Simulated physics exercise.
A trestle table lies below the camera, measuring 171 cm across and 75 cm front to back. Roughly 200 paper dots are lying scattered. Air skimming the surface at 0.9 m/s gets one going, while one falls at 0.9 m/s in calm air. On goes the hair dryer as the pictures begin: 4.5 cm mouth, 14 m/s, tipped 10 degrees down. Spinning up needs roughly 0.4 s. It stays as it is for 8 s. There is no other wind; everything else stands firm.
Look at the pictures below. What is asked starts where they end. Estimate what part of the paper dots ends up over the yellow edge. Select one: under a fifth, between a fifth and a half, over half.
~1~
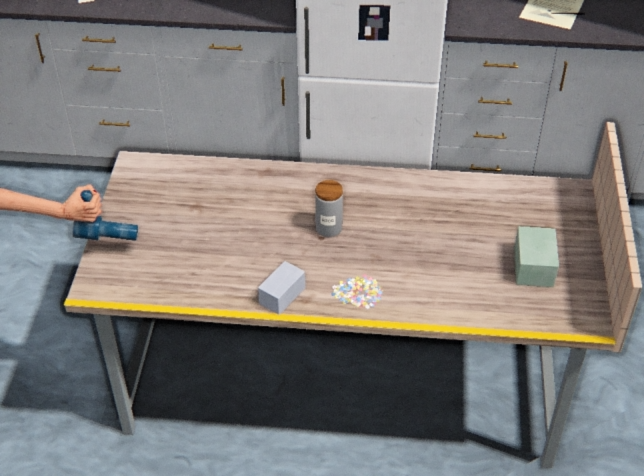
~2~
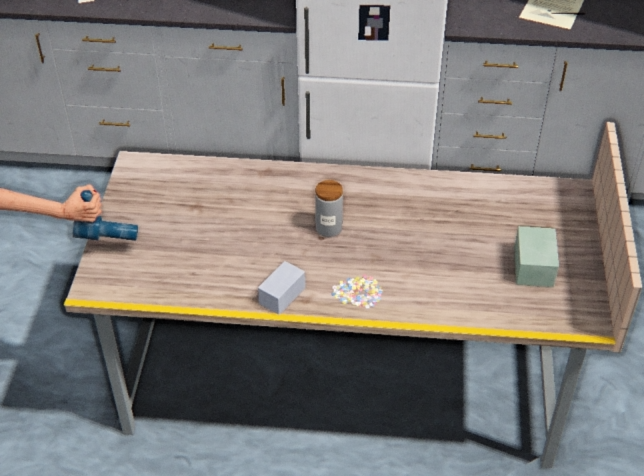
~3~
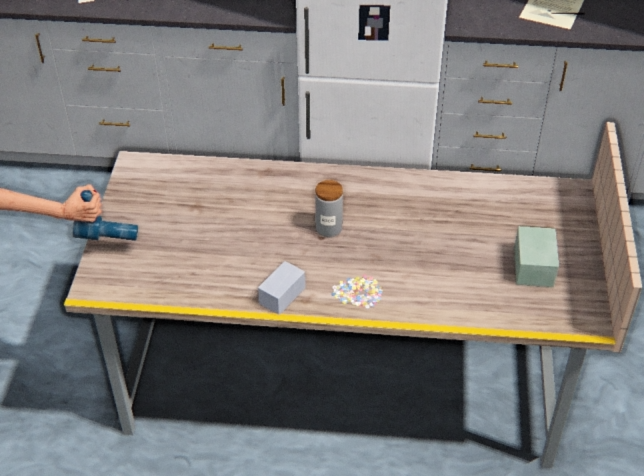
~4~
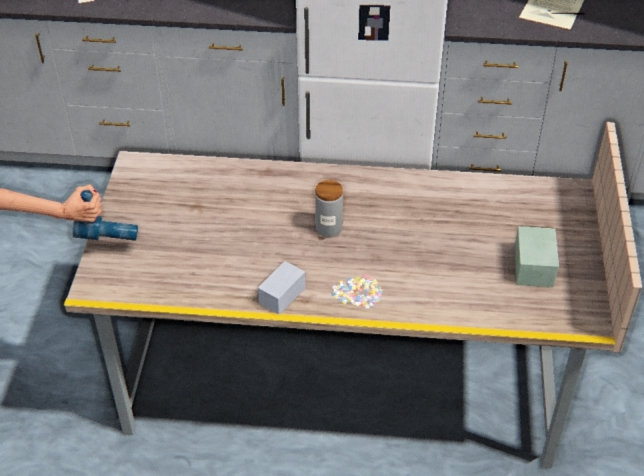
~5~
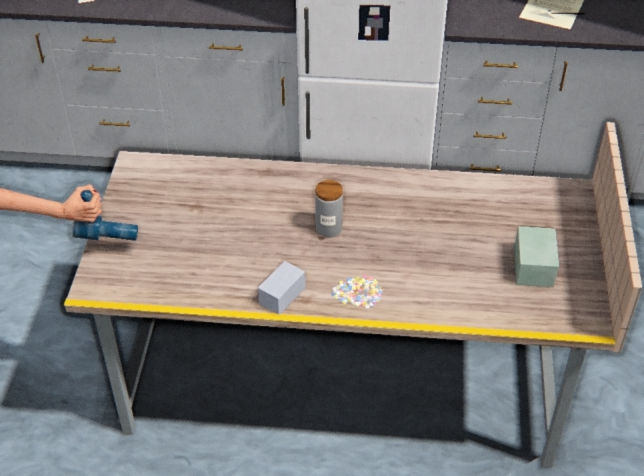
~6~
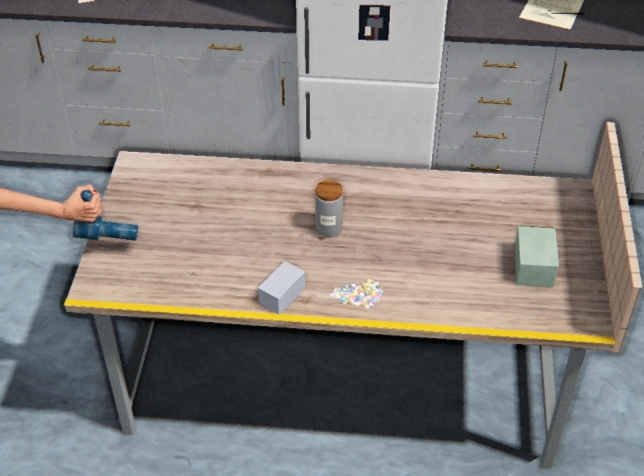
I would select more than half.
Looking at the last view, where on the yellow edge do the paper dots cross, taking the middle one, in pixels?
The middle crossing sits close to (489, 335) in the last picture.
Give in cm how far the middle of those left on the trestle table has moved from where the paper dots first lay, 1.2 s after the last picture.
Roughly 20 cm.
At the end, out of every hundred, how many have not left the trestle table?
I'd say close to 15 percent.
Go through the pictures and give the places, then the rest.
In the first picture, the middle of the paper dots is near (358, 292), none has stirred yet and the mouth of the hair dryer is at (137, 233).
In the second picture, the middle of the paper dots is near (358, 292), none has stirred yet and the yellow edge is centred on (335, 324).
In the third picture, the middle of the paper dots is near (358, 292), none has stirred yet, the top of a block is at (282, 279) and the top of a jar is at (329, 189).
In the fourth picture, the middle of the paper dots is near (358, 292) and none has stirred yet.
In the fifth picture, the middle of the paper dots is near (358, 292) and none has stirred yet.
In the sixth picture, the middle of the paper dots is near (362, 294), the farthest in sight from the hair dryer is at (381, 292) and about 15 % have left their places.
Then, 1.2 s after the last picture, 62 % are over the yellow edge; the middle of those still in play is near (426, 315); 46 % have settled or left.
Then, 2.2 s after the last picture, 79 % are over the yellow edge; the middle of those still in play is near (441, 320); 78 % have settled or left.
Then, 4.0 s after the last picture, 84 % are over the yellow edge; the middle of those still in play is near (557, 294); 87 % have settled or left.
Then, 7.6 s after the last picture, at the end, 86 % are over the yellow edge.
